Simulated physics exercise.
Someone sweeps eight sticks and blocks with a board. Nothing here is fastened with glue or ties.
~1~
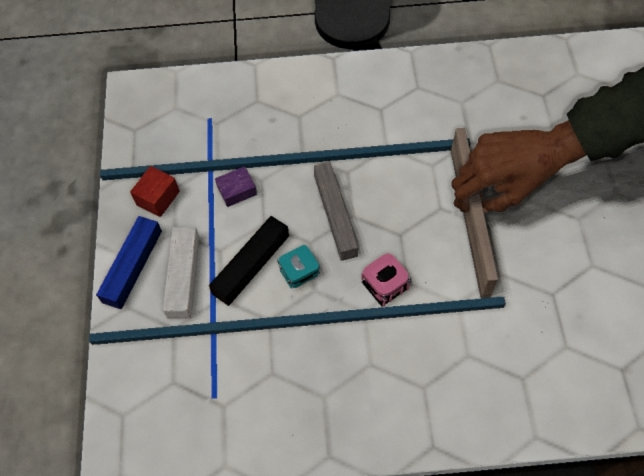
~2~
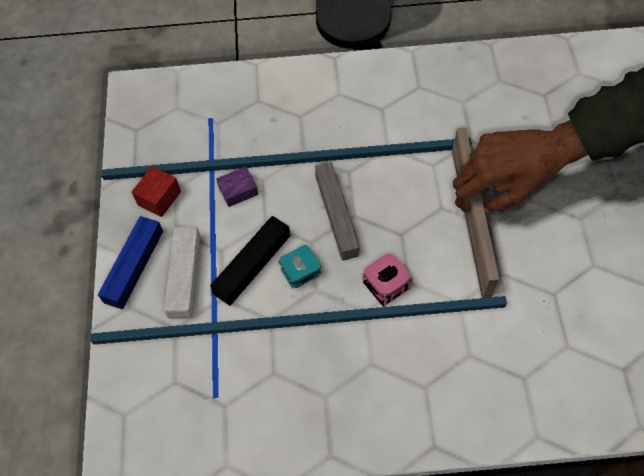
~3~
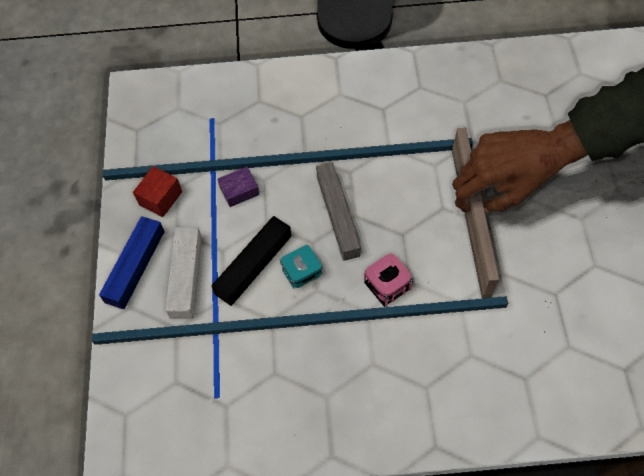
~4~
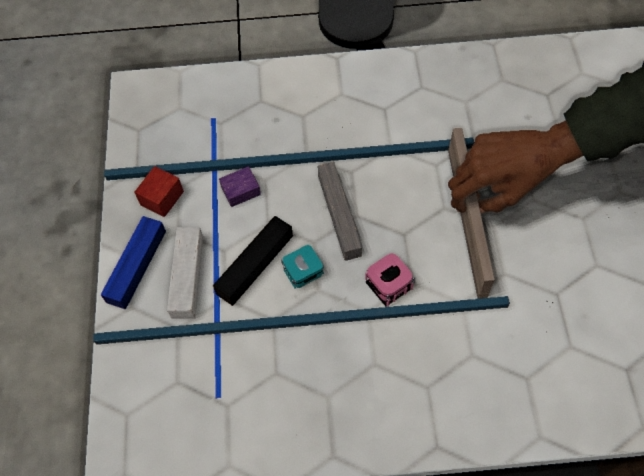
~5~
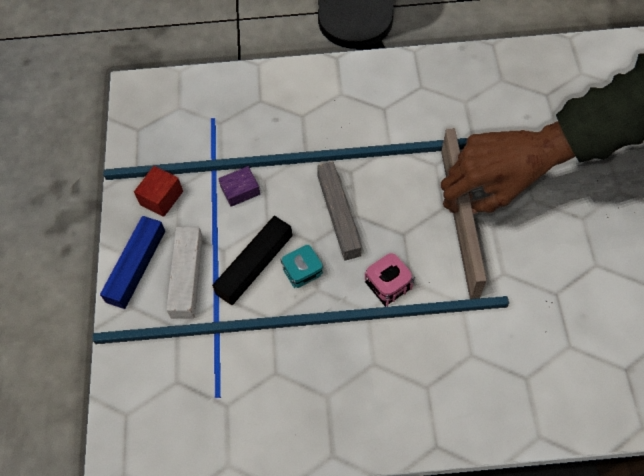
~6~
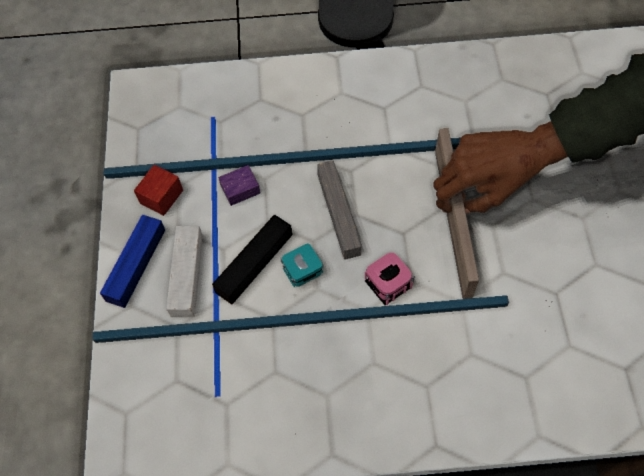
On a pale hexagon-patterned tabletop above a grey floor, seen from above at an angle, two teal strips run across, crossed by a thin blue line. Red, blue and white pieces lie left of the line, with purple, black, turquoise, grey and pink ones to its right. A dark-sleeved hand holds a board upright at the right, then slides it slightly left while the pieces stay still and the view barely shifts.
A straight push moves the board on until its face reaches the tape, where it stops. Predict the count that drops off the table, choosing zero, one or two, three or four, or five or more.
The count that comes down will most likely be nil.
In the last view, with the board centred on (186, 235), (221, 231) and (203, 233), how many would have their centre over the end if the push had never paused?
Respectively 1, 0 and 0.
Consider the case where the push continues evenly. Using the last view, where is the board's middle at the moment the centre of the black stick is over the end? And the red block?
Roughly (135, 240); roughly (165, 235).
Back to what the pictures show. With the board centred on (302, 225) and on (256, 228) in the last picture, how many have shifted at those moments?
At first I count 4, and then 6.
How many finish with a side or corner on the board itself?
Count recorded: 2.
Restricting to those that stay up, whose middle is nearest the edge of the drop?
Blue stick.
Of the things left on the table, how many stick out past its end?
I make it 1.
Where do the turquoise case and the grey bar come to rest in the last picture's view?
Okay, so first (164, 311), and next (205, 220).
Soon after, none off yet; blue stick at rest near (134, 260); red block at rest near (159, 190); white bar at rest near (185, 271).
Then, none off yet; blue stick at rest near (134, 260); red block at rest near (159, 190); white bar moving near (180, 271).
At rest, the number that fall off is zero.
